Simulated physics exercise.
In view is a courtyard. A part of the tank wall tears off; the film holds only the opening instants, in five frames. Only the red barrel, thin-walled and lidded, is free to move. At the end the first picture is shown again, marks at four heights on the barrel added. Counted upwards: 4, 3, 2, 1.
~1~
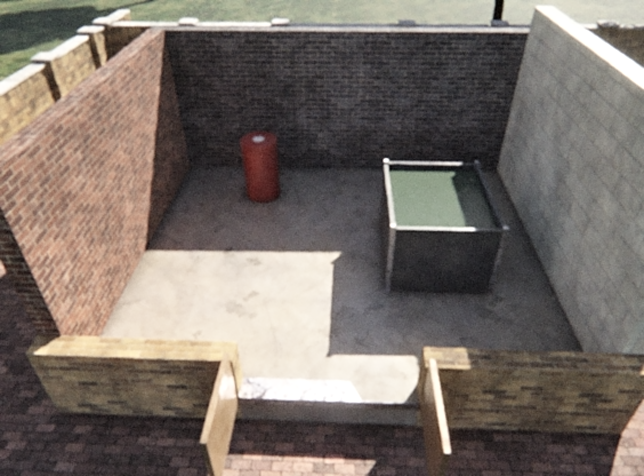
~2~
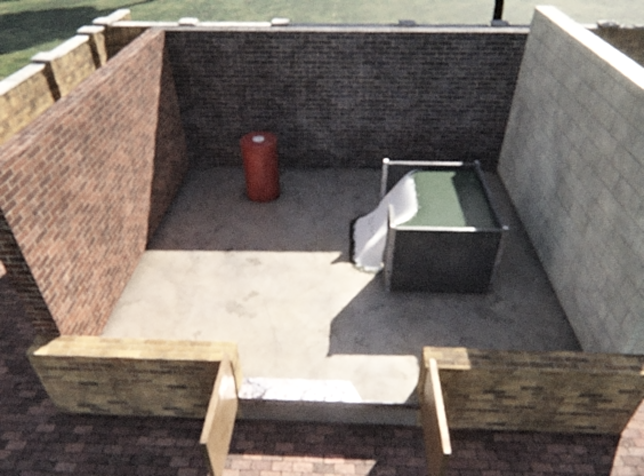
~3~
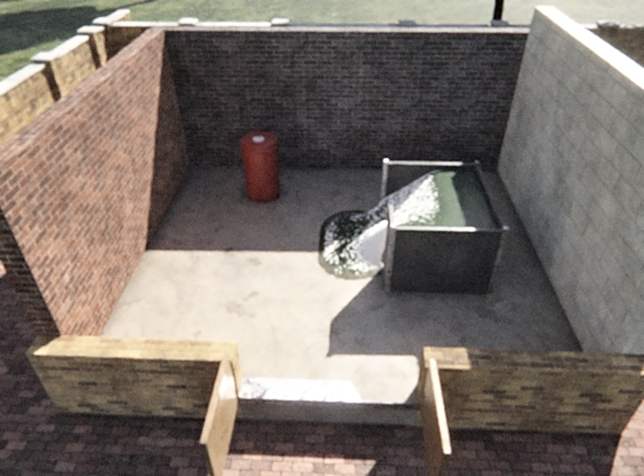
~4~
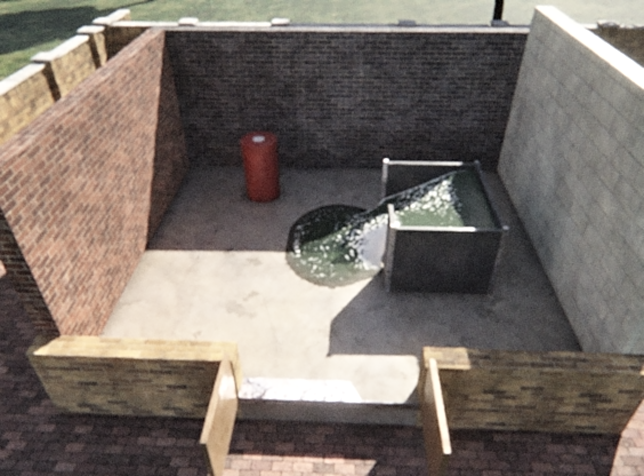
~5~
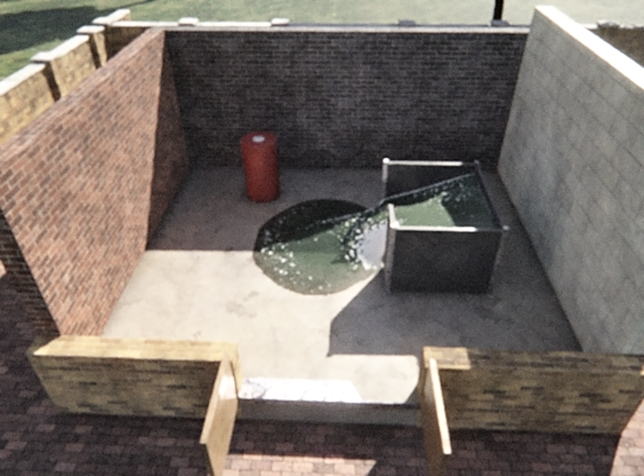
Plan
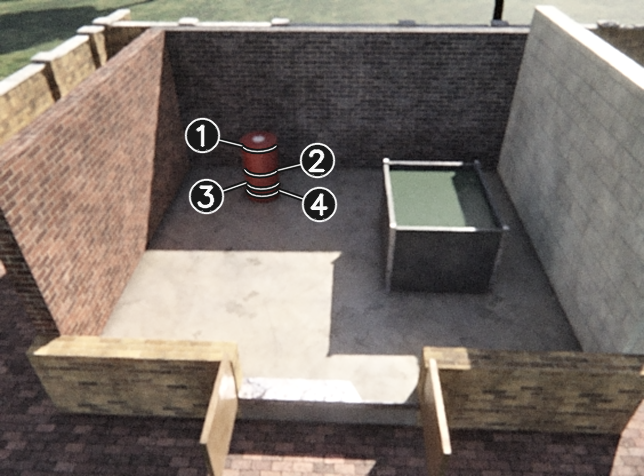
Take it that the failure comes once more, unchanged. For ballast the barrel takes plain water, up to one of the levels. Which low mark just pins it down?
Go for 2.
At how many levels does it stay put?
Two of the four.
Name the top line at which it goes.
Here it is line 3.
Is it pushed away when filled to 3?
Yes, it does.
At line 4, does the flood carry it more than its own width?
Yes, clearly.
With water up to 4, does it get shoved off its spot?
Yes, it does.
On the marked copy, 1 at (257, 151); 2 at (259, 175); 3 at (260, 189); 4 at (261, 196); from the bottom up 4, 3, 2, 1.
If 1 is chosen, it does not move.
If 2 is chosen, it does not move.
If 3 is chosen, it is pushed about its own width away.
If 4 is chosen, it is pushed about twice its own width away.
